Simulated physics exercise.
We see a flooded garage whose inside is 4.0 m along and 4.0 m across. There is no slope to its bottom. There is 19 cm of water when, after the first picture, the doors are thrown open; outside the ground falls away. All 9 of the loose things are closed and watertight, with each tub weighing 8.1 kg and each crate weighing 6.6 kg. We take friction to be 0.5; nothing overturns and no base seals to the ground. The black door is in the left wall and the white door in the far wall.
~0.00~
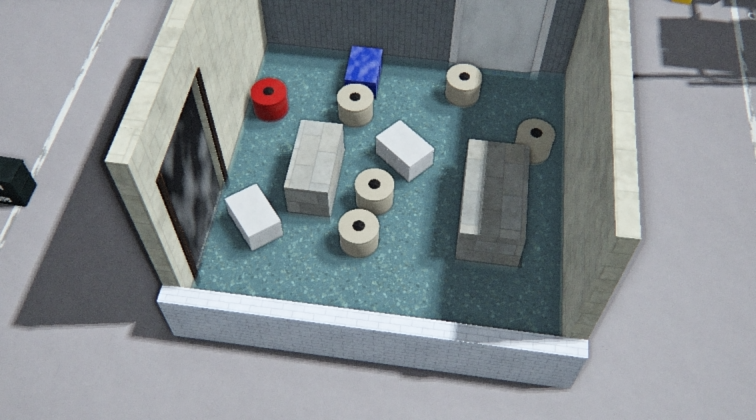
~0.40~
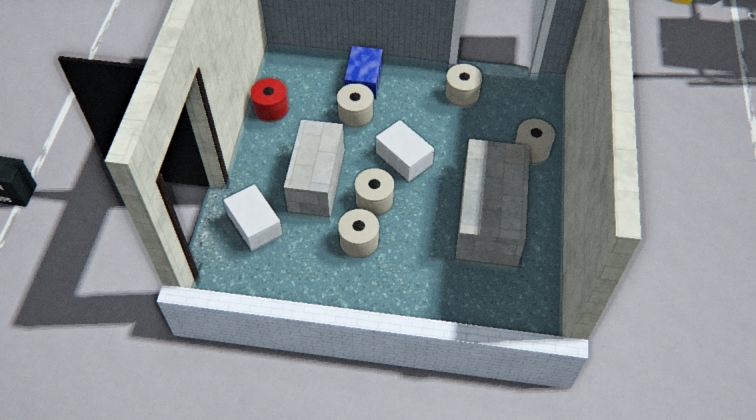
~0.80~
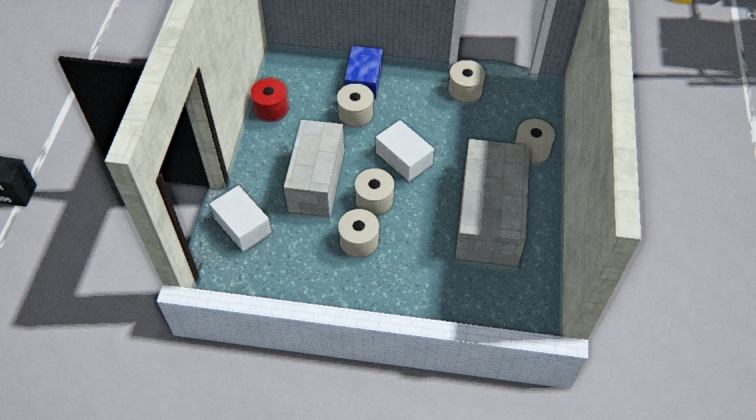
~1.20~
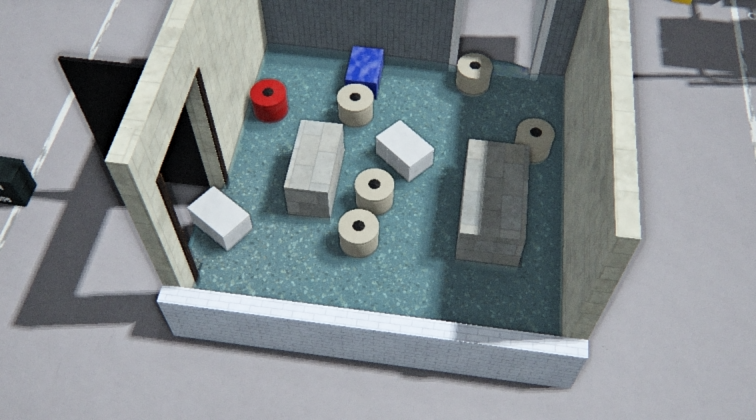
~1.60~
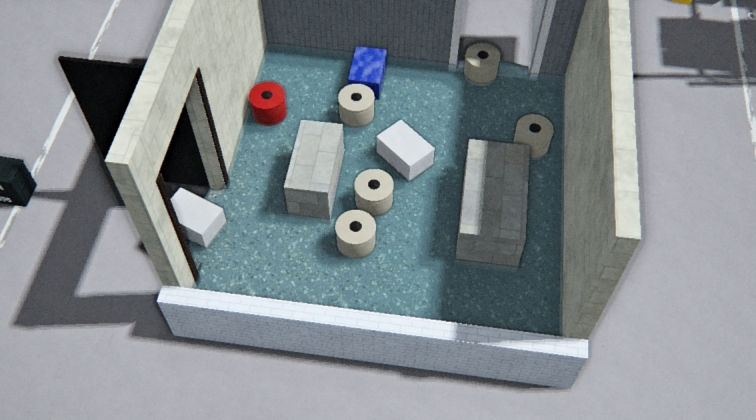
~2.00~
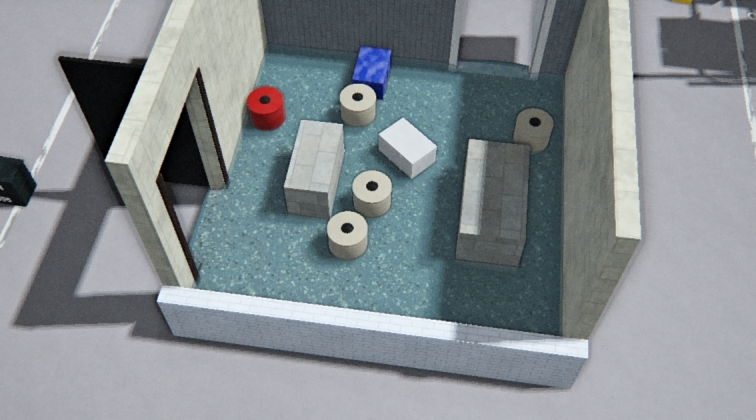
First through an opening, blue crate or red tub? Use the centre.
The red one gets out first.
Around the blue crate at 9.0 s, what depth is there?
Somewhere close to 9 cm.
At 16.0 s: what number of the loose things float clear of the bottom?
It comes to 3.
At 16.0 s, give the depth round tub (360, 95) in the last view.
Depth: Near 7 cm.
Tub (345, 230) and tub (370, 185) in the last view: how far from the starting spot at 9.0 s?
Going in the order asked, I'd say washed out for the first and 40 cm for the second.
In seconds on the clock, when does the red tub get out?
At roughly 7.0 seconds.
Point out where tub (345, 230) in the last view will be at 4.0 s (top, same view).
Close to pixel (282, 230).
After 4.0 s the blue crate is near (389, 67), 0.3 m from its start, afloat; the red tub is near (250, 136), 0.7 m from its start, afloat; 2 of 9 are out; 7 afloat.
After 9.0 s the blue crate is near (421, 66), 0.7 m from its start, afloat; the red tub has gone out (at 6.9 s); 5 of 9 are out; 4 afloat.
After 16.0 s the blue crate has gone out (at 13.6 s); the red tub has gone out (at 6.9 s); 6 of 9 are out; 3 afloat.
After 20.0 s the blue crate has gone out (at 13.6 s); the red tub has gone out (at 6.9 s); 7 of 9 are out; 0 afloat.
